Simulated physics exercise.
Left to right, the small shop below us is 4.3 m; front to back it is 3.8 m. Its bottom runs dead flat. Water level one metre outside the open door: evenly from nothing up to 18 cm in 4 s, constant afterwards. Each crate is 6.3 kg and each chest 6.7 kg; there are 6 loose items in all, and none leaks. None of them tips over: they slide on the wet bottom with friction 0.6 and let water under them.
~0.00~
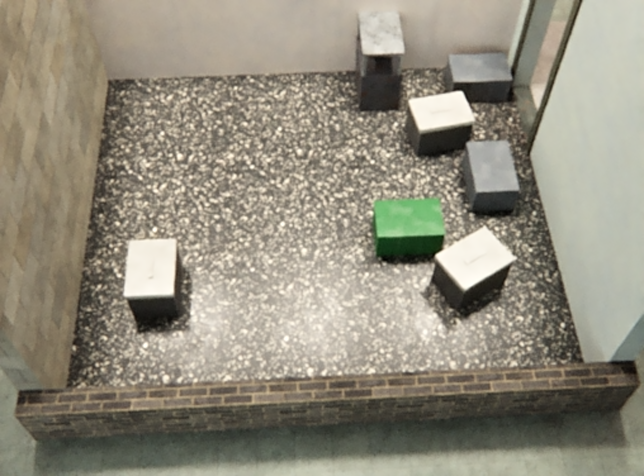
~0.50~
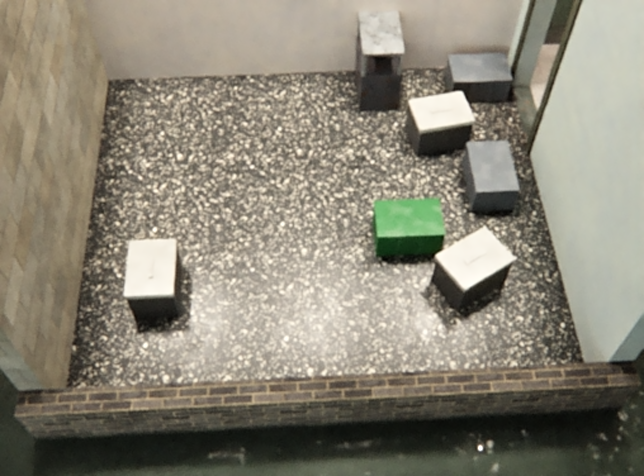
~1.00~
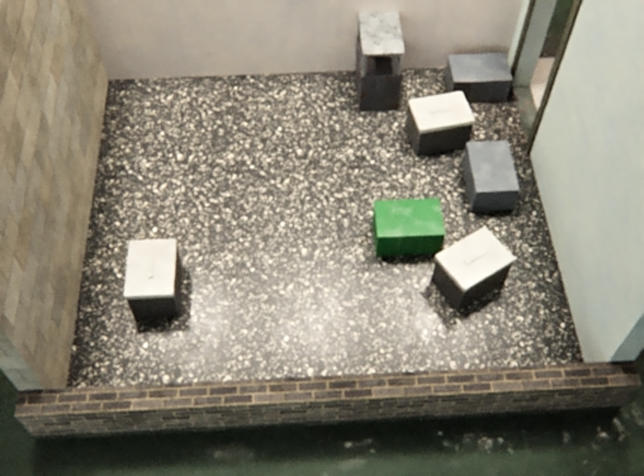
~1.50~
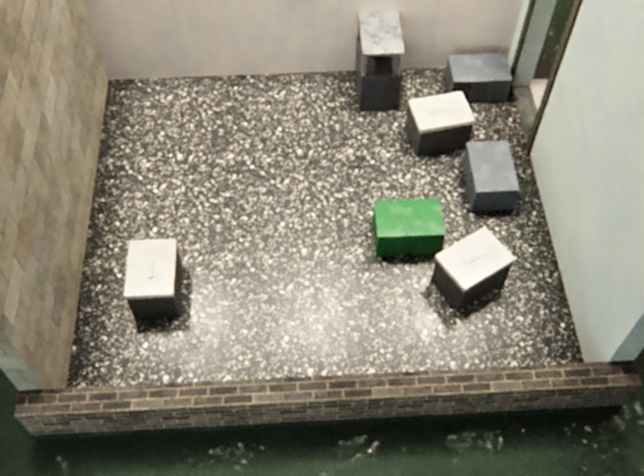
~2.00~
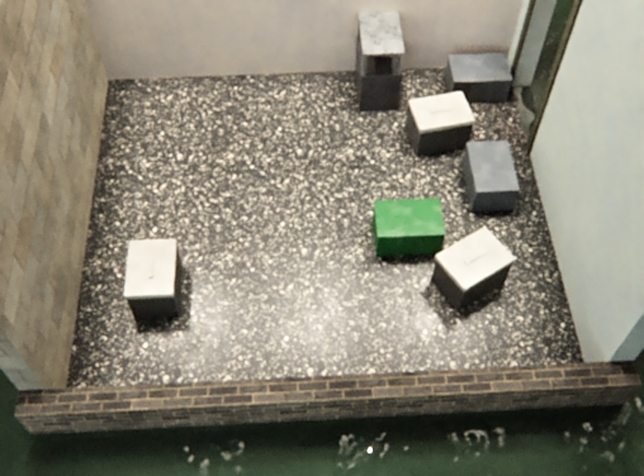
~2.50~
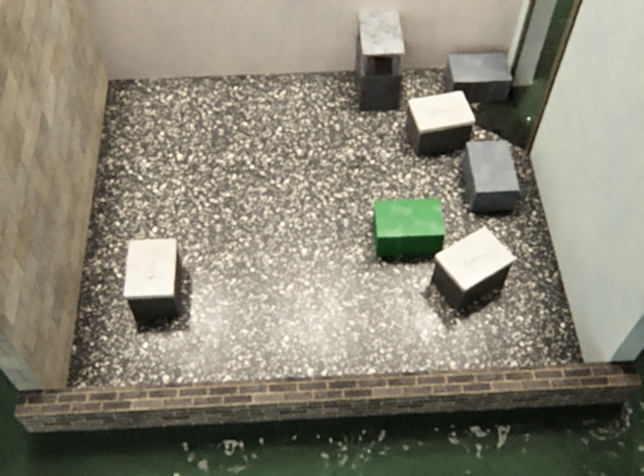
Dark green water spreads outside a small room while the green crate and other blocks stay still.
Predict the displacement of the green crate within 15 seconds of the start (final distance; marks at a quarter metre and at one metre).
By the end the green crate has crept a modest distance.
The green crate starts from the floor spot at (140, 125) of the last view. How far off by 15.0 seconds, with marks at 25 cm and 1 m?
It goes a long way.
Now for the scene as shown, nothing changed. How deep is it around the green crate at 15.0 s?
Depth approx. 4 cm.
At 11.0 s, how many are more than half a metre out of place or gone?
3.
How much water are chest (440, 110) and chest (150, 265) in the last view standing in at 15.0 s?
About 10 and 10 cm.
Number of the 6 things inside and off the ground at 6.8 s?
1.
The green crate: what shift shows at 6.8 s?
Around 0 cm from the start by that time.
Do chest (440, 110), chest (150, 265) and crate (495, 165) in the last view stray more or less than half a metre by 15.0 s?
The first is bigger, the second bigger and the third not bigger.
After 3.5 s the green crate is near (409, 217), 0.0 m from its start, aground; 0 afloat.
After 6.8 s the green crate is near (409, 217), 0.0 m from its start, aground; 1 afloat.
After 11.0 s the green crate is near (412, 249), 0.3 m from its start, aground; 3 afloat.
After 15.0 s the green crate is near (409, 256), 0.4 m from its start, afloat; 6 afloat.
